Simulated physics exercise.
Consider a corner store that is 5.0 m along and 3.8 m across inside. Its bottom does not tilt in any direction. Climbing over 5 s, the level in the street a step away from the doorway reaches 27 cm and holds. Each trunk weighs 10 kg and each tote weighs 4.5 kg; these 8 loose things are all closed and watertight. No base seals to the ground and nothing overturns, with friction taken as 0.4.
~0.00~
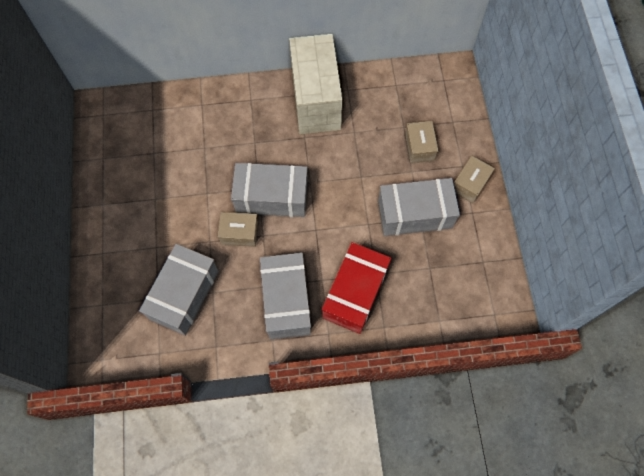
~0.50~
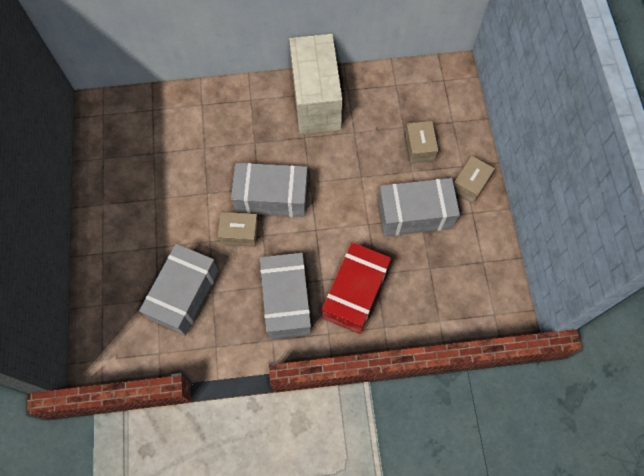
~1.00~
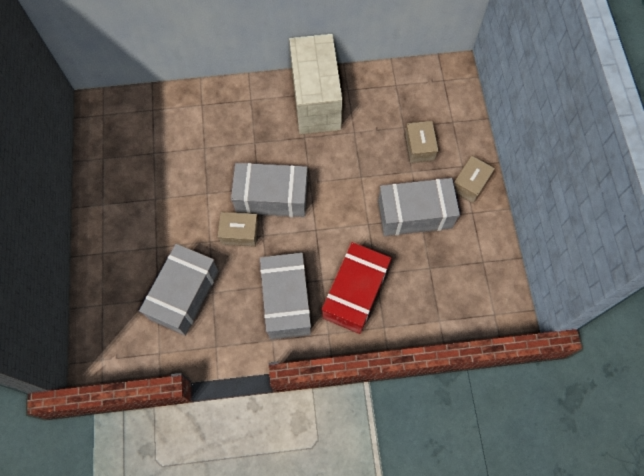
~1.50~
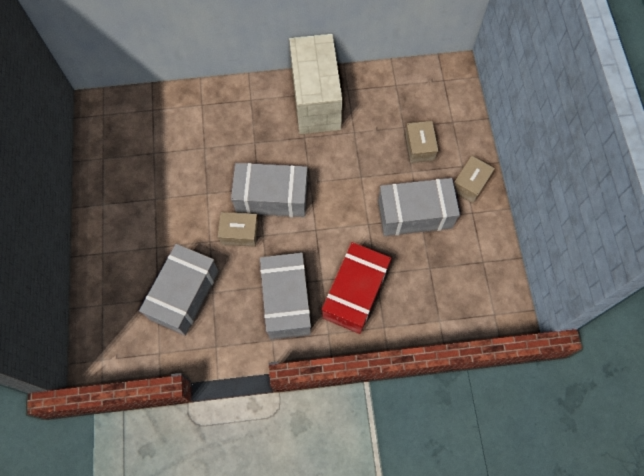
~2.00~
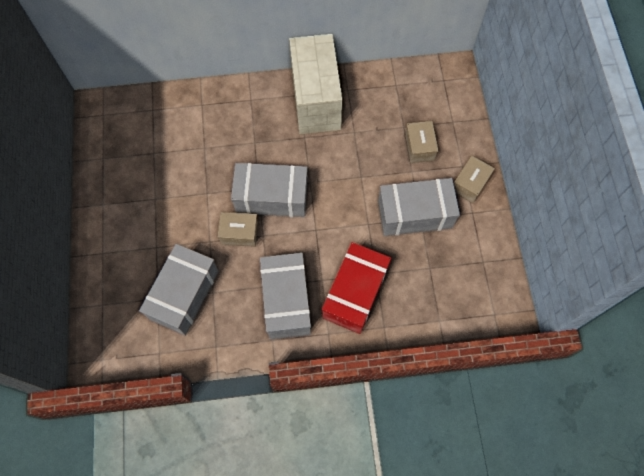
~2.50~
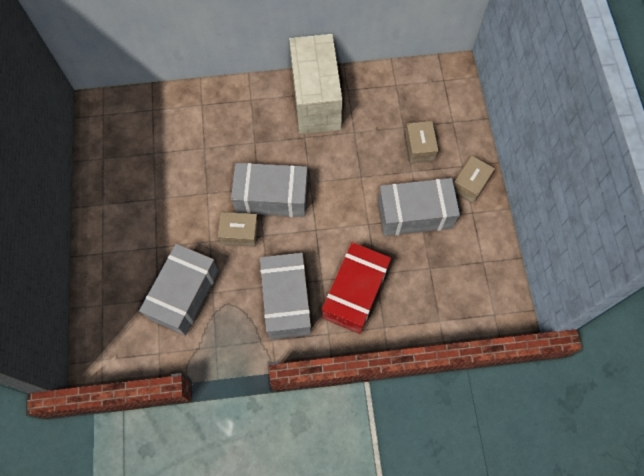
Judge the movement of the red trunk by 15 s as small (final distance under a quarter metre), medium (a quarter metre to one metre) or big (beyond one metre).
It is medium.
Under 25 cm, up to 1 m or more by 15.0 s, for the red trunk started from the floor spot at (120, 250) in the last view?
Answer: It covers a big distance.
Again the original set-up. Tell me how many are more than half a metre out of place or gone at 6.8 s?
It comes to 4.
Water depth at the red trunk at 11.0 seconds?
About 2 cm.
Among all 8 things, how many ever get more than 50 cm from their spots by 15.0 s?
I get 7.
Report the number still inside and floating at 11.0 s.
Count: 5.
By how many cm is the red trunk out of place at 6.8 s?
Around 10 centimetres.
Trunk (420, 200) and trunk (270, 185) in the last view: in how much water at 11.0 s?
I'd put it at 3 cm and 13 cm respectively.
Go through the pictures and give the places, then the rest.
The first frame shows the red trunk at (357, 283) rests on the ground; 0.0 m2 under water; 0 of 8 have shifted.
The second frame shows the red trunk at (357, 283) rests on the ground; 0.0 m2 under water; 0 of 8 have shifted.
The third frame shows the red trunk at (357, 283), on the bottom; water covers 0.0 m2; 0 of 8 have shifted.
The fourth frame shows the red trunk at (357, 283) rests on the ground; 0.0 m2 under water; 0 of 8 have shifted.
The fifth frame shows the red trunk at (357, 283) rests on the ground; water covers 0.0 m2; 0 of 8 have shifted.
The sixth frame shows the red trunk at (357, 283) rests on the ground; water covers 0.4 m2; 0 of 8 have shifted.
After 3.5 s the red trunk is near (357, 283), 0.0 m from its start, aground; 0 afloat.
After 6.8 s the red trunk is near (368, 286), 0.1 m from its start, aground; 4 afloat.
After 11.0 s the red trunk is near (368, 286), 0.1 m from its start, aground; 5 afloat.
After 15.0 s the red trunk is near (321, 272), 0.4 m from its start, afloat; 8 afloat.
